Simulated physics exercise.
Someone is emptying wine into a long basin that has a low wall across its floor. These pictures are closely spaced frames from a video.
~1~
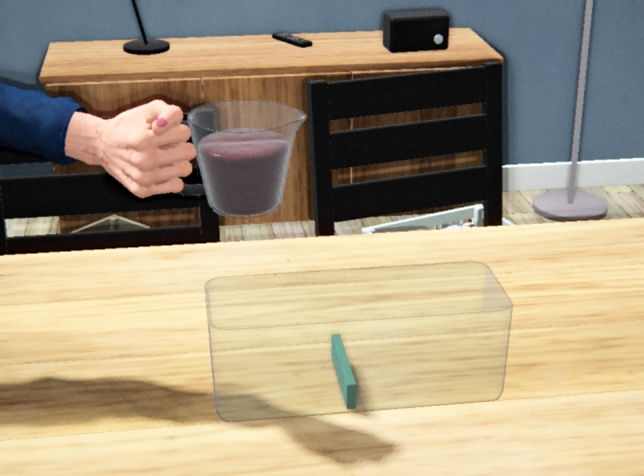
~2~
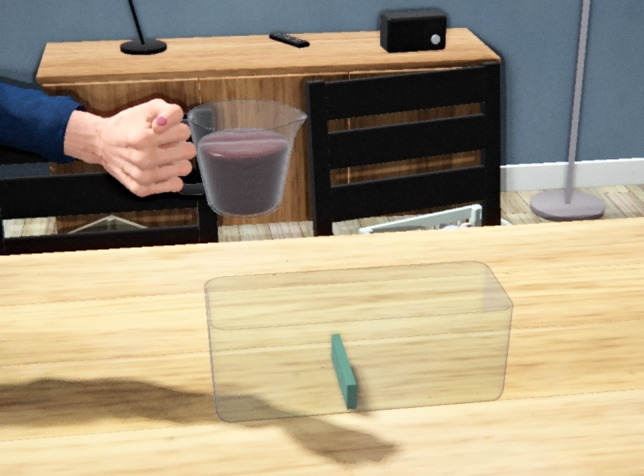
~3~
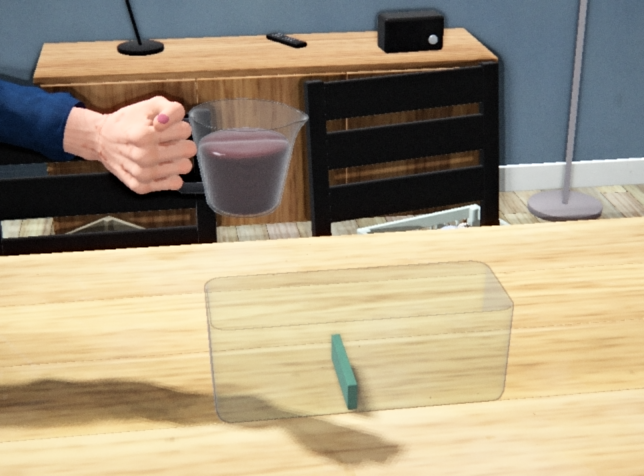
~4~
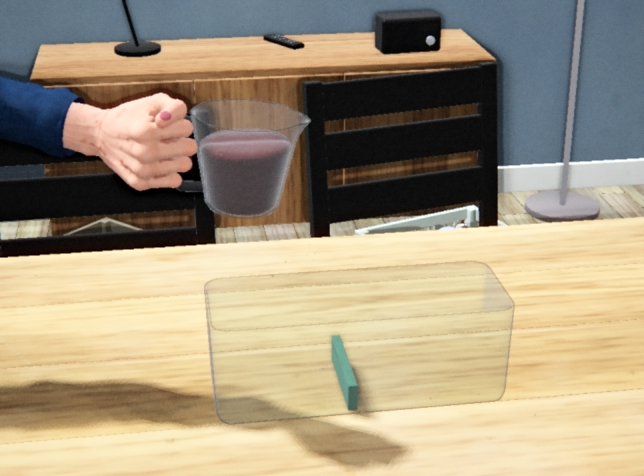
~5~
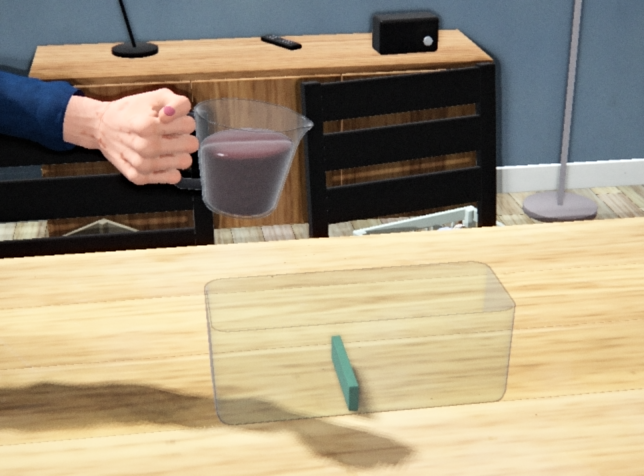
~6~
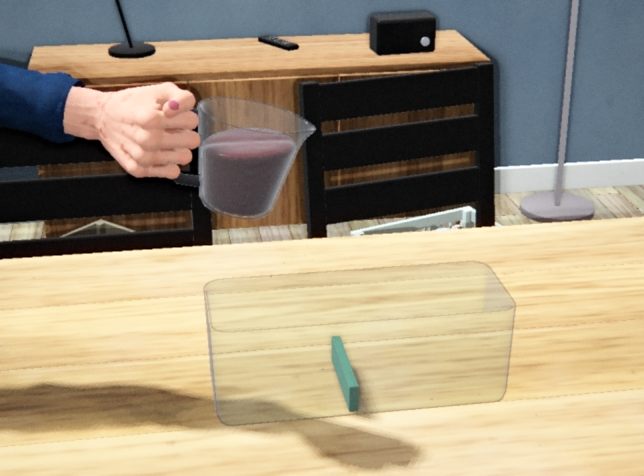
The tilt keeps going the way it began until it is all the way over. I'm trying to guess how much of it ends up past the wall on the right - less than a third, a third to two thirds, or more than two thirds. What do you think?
Most likely the right of the wall will hold upwards of two thirds.
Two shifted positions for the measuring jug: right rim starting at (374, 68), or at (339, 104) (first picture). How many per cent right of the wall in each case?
Roughly 85 percent on the first try and 90 percent on the second.
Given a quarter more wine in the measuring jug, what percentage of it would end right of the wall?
80 %.
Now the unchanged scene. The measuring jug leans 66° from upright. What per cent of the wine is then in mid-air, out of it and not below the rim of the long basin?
It comes to 20 per cent or so.
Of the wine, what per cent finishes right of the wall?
85 %.
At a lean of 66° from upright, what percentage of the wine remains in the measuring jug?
Around 80 in a hundred has not poured out yet.
A moment on, the measuring jug is tipped part way and 78 per cent is still to pour, 0 is left of the wall and 2 right of it.
Next, the measuring jug is tipped right over and 13 per cent is still to pour, 2 is left of the wall and 65 right of it.
Then the measuring jug is tipped right over and 0 per cent is still to pour, 16 is left of the wall and 83 right of it.
Later the measuring jug is tipped right over and 0 per cent is still to pour, 16 is left of the wall and 83 right of it.
At rest 16 per cent lies left of the wall, 84 right of it and 1 outside.
